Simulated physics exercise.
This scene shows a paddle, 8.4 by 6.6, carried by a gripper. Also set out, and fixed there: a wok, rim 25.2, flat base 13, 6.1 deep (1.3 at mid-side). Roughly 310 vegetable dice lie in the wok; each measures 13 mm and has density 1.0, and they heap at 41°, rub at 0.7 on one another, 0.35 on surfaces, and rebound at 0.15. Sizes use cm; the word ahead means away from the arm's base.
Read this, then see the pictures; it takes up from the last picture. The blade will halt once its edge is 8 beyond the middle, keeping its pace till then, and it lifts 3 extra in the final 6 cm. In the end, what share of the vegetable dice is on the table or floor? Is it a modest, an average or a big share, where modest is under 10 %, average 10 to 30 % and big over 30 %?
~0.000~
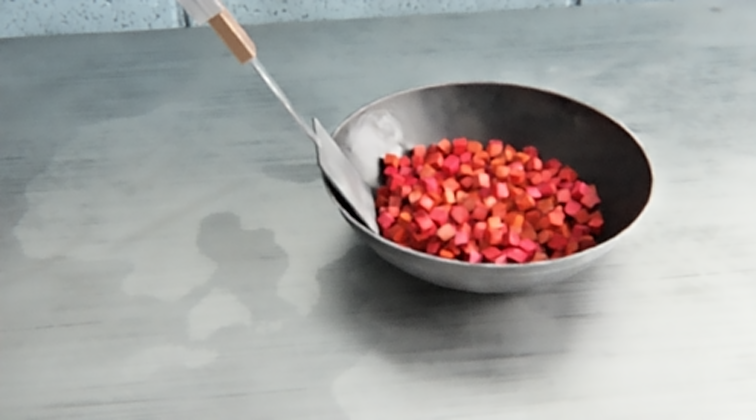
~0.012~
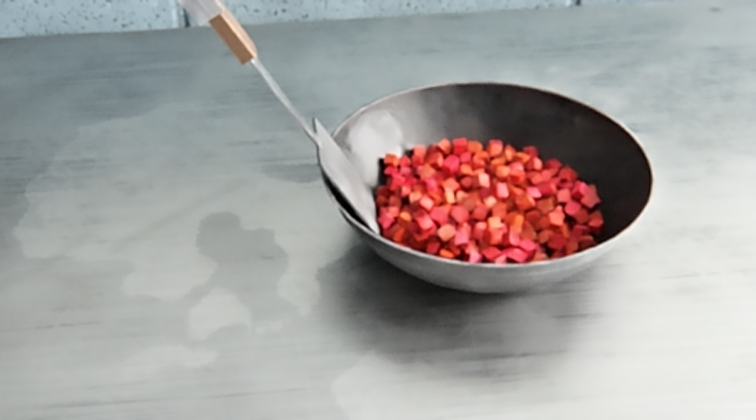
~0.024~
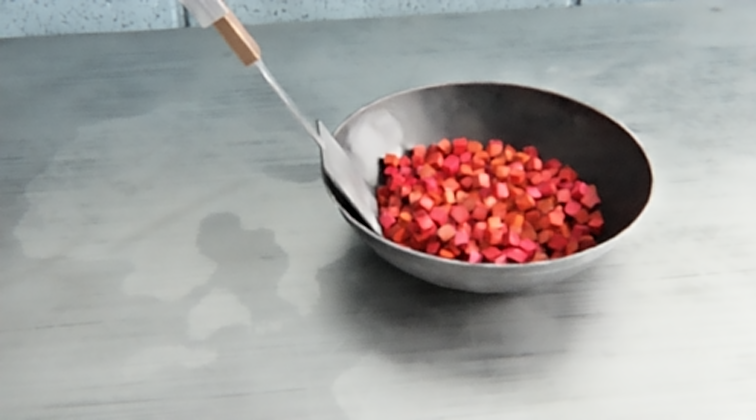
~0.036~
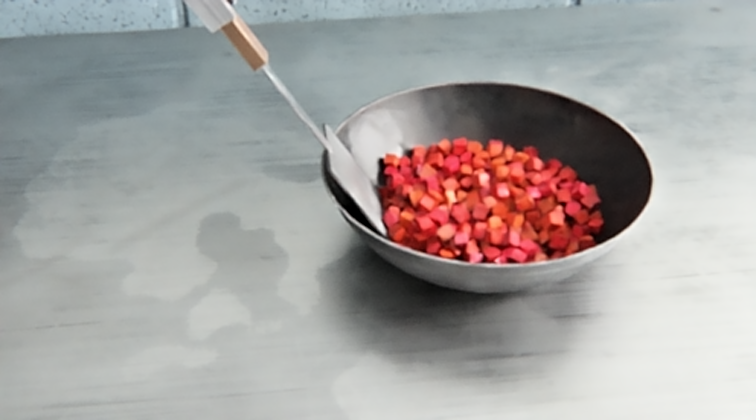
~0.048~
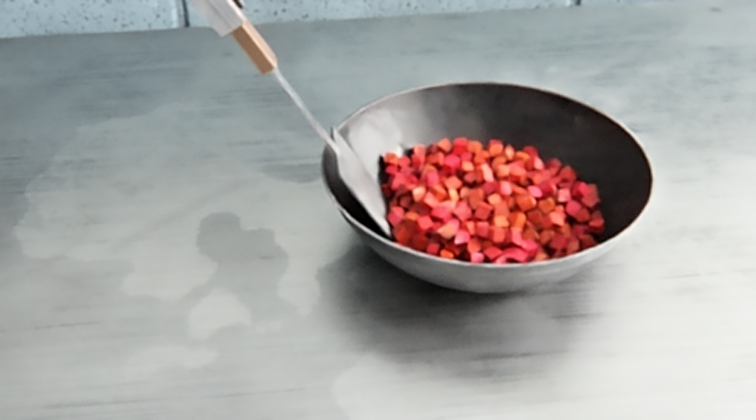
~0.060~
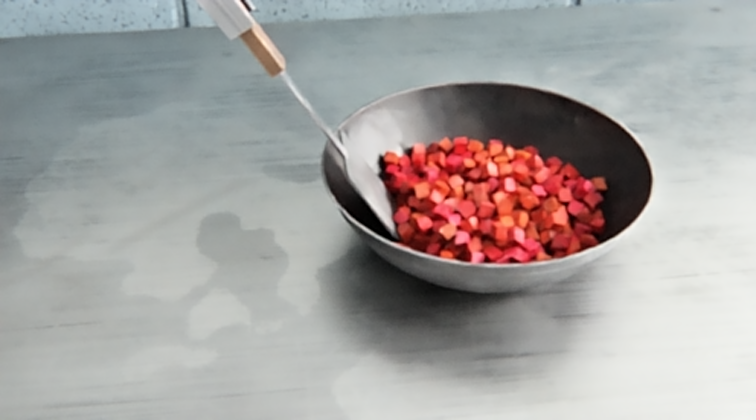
Average.
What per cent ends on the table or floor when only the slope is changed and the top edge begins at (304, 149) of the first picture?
I'd estimate close to 10 per cent.
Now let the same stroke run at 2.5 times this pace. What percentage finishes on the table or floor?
40 %.
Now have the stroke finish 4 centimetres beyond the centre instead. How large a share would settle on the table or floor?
My guess would be around 0 per cent.
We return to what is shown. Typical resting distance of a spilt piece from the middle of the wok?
I'd say some 18 centimetres, give or take.
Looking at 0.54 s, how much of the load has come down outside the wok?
About 15 per cent.
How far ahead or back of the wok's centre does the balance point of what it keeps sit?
I'd say close to 4.0 cm toward the front.
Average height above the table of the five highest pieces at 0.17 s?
I'd put them at about 6 centimetres above the table.
After 0.17 s, sloping 59°, highest piece 7 above the table; 307 in the wok.
After 0.28 s, sloping 59°, highest piece 8 above the table; 301 in the wok, 6 on the blade or in flight.
After 0.54 s, sloping 59°, highest piece 8 above the table; 251 in the wok, 49 on the table or floor, 7 on the blade or in flight.
After 1.59 s, sloping 59°, highest piece 7 above the table; 250 in the wok, 57 on the table or floor.
At rest, 250 in the wok, 57 on the table or floor. That is 19 % on the table or floor.
